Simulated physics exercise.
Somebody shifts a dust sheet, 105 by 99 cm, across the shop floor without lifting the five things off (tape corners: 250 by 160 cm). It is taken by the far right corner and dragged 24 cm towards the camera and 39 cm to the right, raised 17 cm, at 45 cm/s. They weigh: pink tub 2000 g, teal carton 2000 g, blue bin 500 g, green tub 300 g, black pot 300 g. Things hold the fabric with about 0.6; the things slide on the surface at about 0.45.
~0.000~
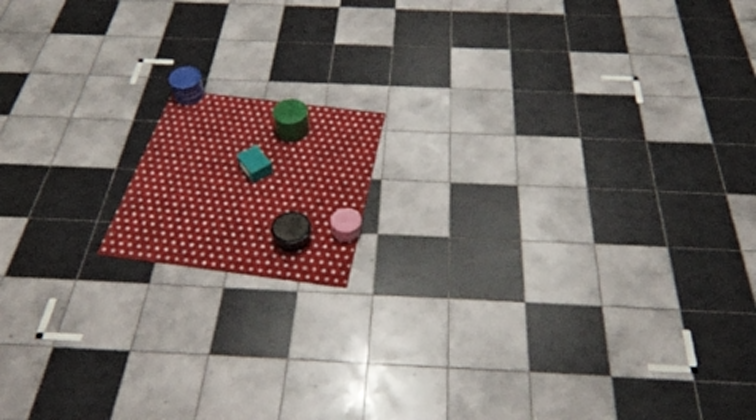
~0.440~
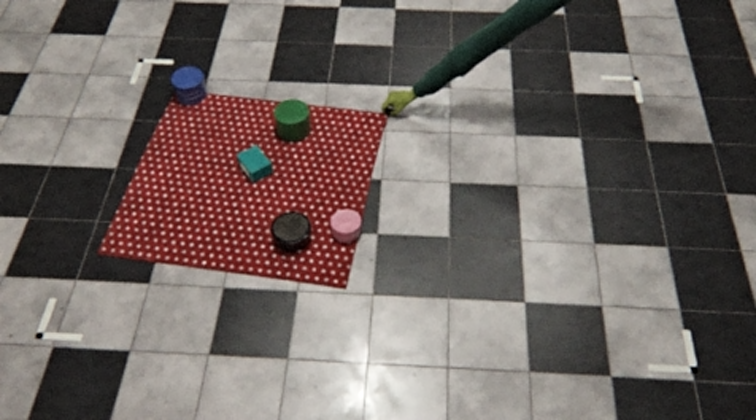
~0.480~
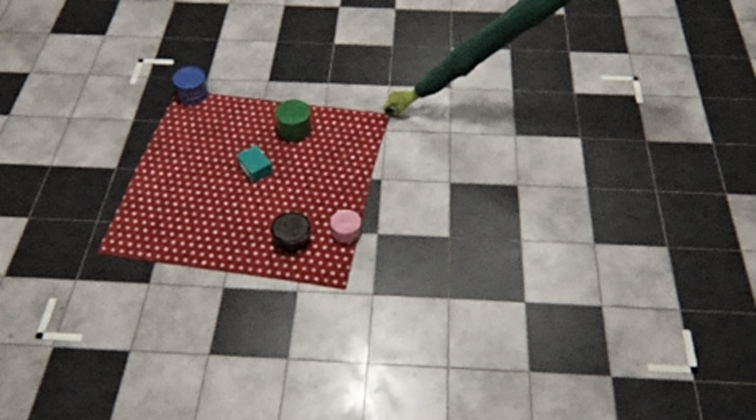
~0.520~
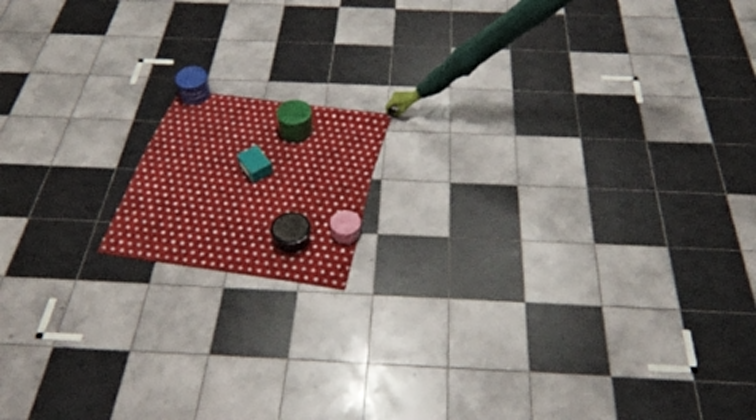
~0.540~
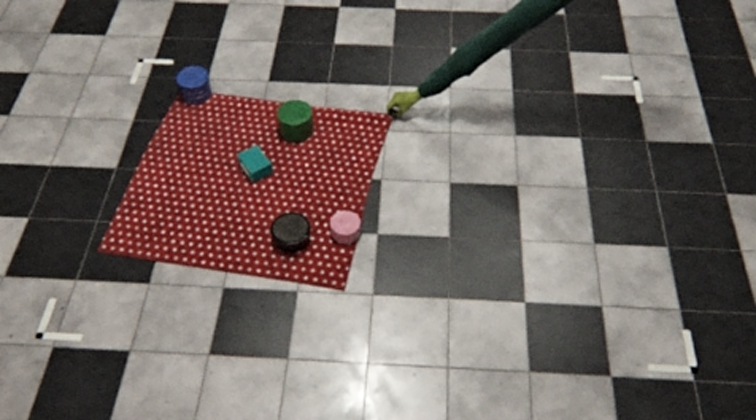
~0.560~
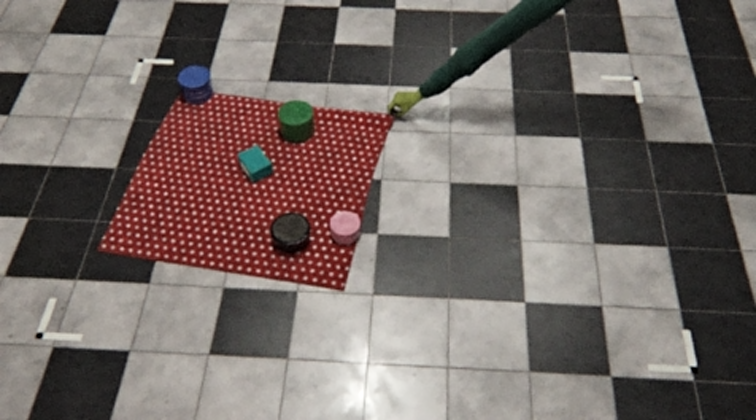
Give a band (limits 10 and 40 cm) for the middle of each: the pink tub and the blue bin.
In order: The pink tub stays in the low band; the blue bin travels a long way.
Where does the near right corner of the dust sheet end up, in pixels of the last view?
Near (316, 284).
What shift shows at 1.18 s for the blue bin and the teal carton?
About: Blue bin 35 cm, teal carton 15 cm.
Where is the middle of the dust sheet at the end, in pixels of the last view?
Around (315, 169).
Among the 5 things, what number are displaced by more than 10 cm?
4 of them.
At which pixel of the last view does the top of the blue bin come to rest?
Around (297, 73).
At 0.9 s, middle of the dust sheet at (263, 177); blue bin 19 cm off its start, pink tub 2 cm off its start, green tub 14 cm off its start.
At 1.2 s, middle of the dust sheet at (279, 174); blue bin 33 cm off its start, pink tub 2 cm off its start, green tub 25 cm off its start.
At 1.5 s, middle of the dust sheet at (306, 170); blue bin 48 cm off its start at (286, 74), pink tub 3 cm off its start at (350, 226), green tub 37 cm off its start at (368, 123).
At 1.8 s, middle of the dust sheet at (315, 169); blue bin 53 cm off its start, pink tub 5 cm off its start, green tub 42 cm off its start.
At 2.4 s, middle of the dust sheet at (315, 169); blue bin 53 cm off its start at (297, 73), pink tub 5 cm off its start at (356, 225), green tub 42 cm off its start at (382, 123), teal carton 32 cm off its start at (326, 150).
